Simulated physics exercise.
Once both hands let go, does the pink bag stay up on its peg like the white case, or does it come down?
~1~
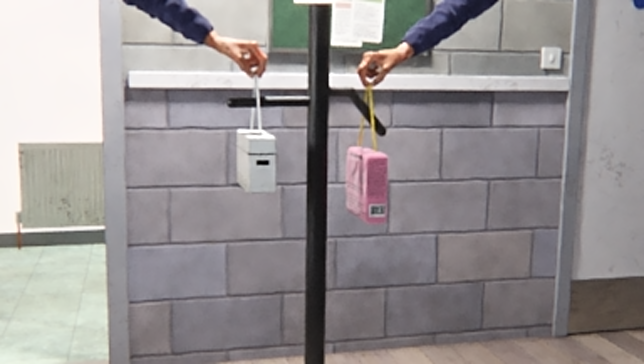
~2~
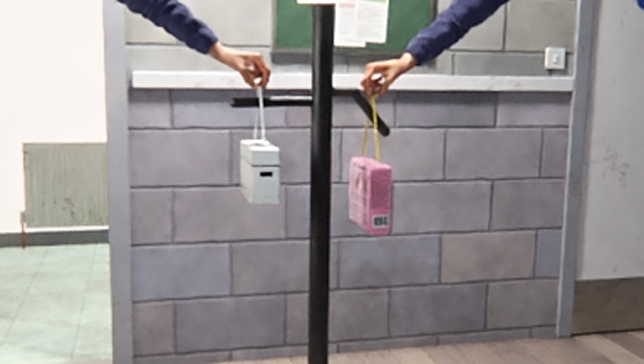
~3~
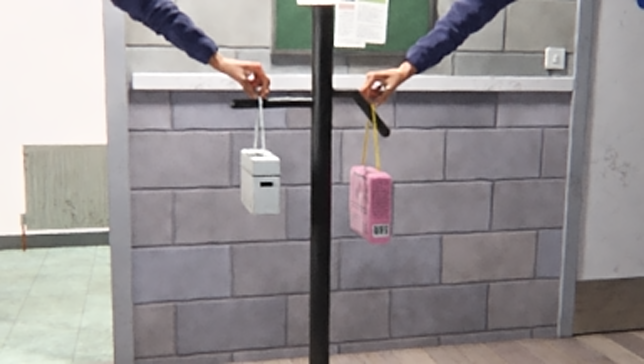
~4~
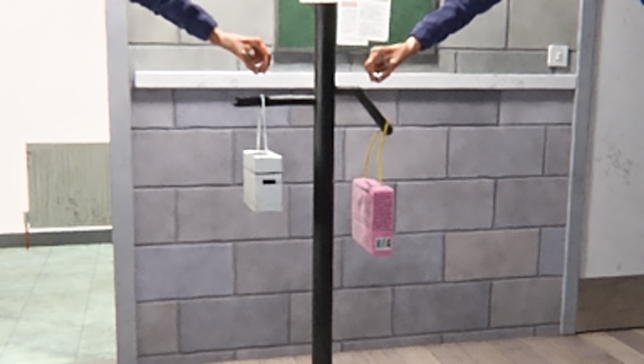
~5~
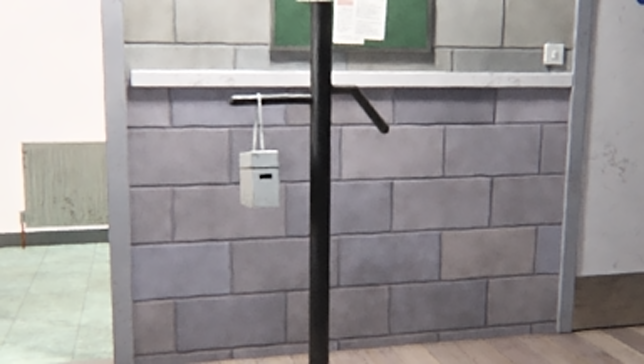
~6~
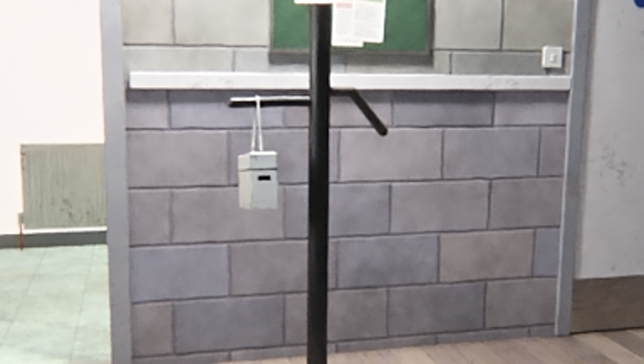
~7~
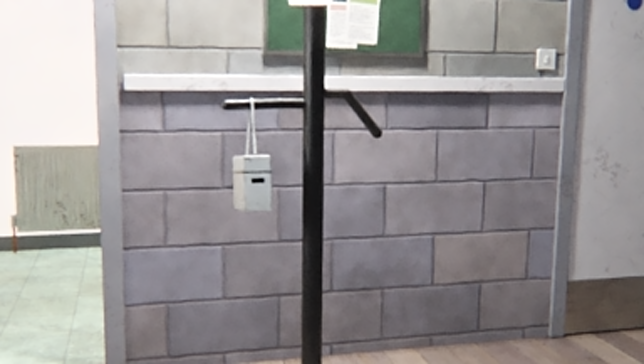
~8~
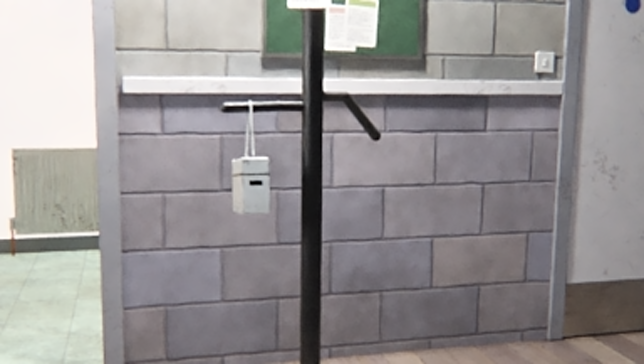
The pink bag comes down off its sloping peg, while the white case stays hanging on the other one.
